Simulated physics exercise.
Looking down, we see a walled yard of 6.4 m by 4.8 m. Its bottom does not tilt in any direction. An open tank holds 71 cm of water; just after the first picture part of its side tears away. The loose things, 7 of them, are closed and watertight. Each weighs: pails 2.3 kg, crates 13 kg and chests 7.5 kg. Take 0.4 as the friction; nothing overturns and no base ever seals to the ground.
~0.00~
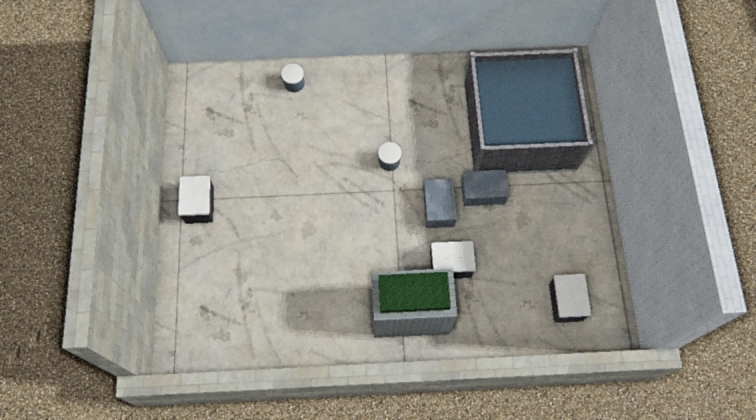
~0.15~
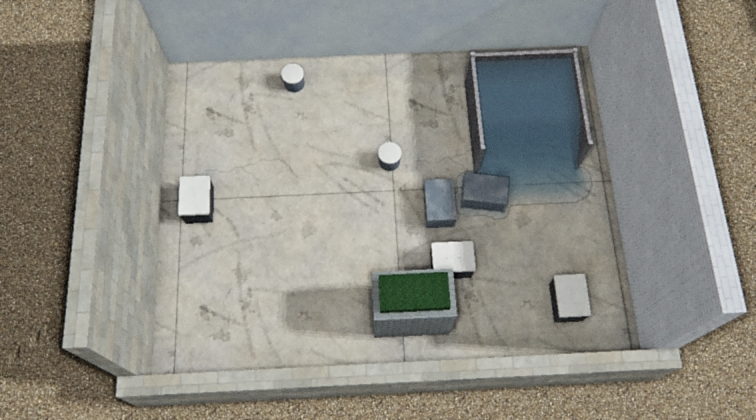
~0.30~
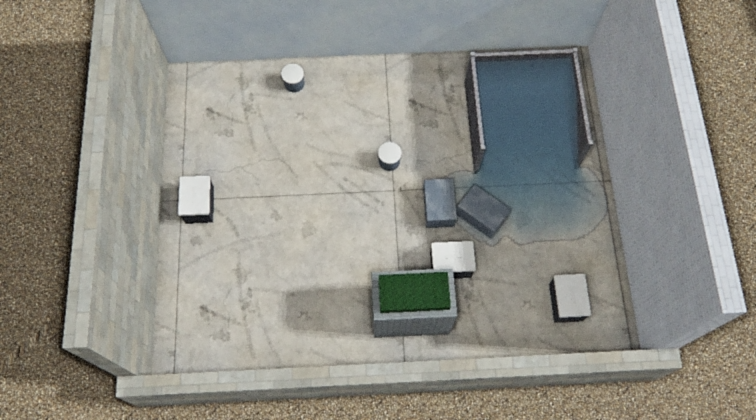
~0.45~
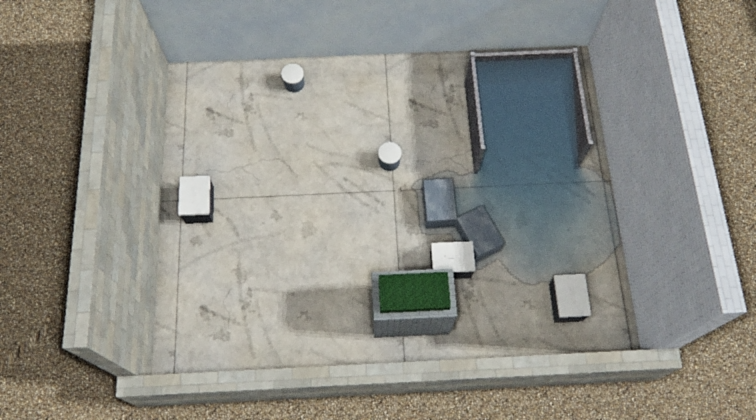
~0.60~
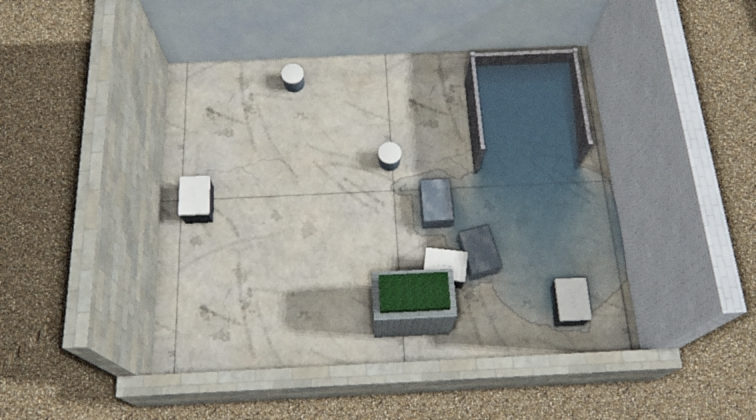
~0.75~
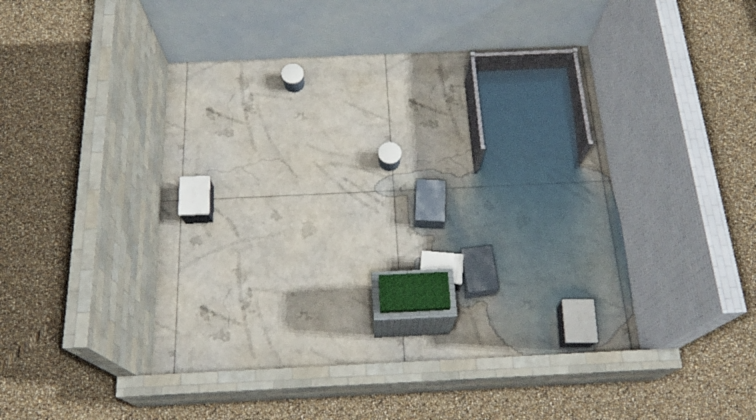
To begin with, a square tank of blue water stands at the upper right of a walled yard dotted with boxes and cylinders. Its near side opens and water spreads down the right side, turning and pushing a dark box toward the planter, then shifting nearby boxes slightly, including a white-topped one lower right.
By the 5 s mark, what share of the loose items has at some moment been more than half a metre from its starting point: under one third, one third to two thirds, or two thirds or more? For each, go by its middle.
Two thirds or more.
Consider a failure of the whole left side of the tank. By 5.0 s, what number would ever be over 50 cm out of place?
3.
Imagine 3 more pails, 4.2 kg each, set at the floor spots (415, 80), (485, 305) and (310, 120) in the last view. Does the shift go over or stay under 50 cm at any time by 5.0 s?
Check, in order - not exceeded, exceeded, not exceeded.
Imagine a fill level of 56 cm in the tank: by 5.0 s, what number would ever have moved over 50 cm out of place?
5.
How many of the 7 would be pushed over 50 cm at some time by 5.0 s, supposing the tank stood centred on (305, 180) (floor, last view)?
The count would be 4.
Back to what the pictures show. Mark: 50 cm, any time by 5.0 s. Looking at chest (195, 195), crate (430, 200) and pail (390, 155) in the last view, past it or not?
Well, in that order it's not reaching it, topping it, topping it.
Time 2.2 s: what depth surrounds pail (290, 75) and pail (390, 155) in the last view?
Depths: Near 0 cm, then near 0 cm.
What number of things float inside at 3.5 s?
That would be 2 of them.
After 1.1 s 2 of 7 are over 50 cm from their spots; 1 afloat.
After 2.2 s 3 of 7 are over 50 cm from their spots; 2 afloat.
After 3.5 s 4 of 7 are over 50 cm from their spots; 2 afloat.
After 5.0 s 5 of 7 are over 50 cm from their spots, and 5 have been at some point; 3 afloat.
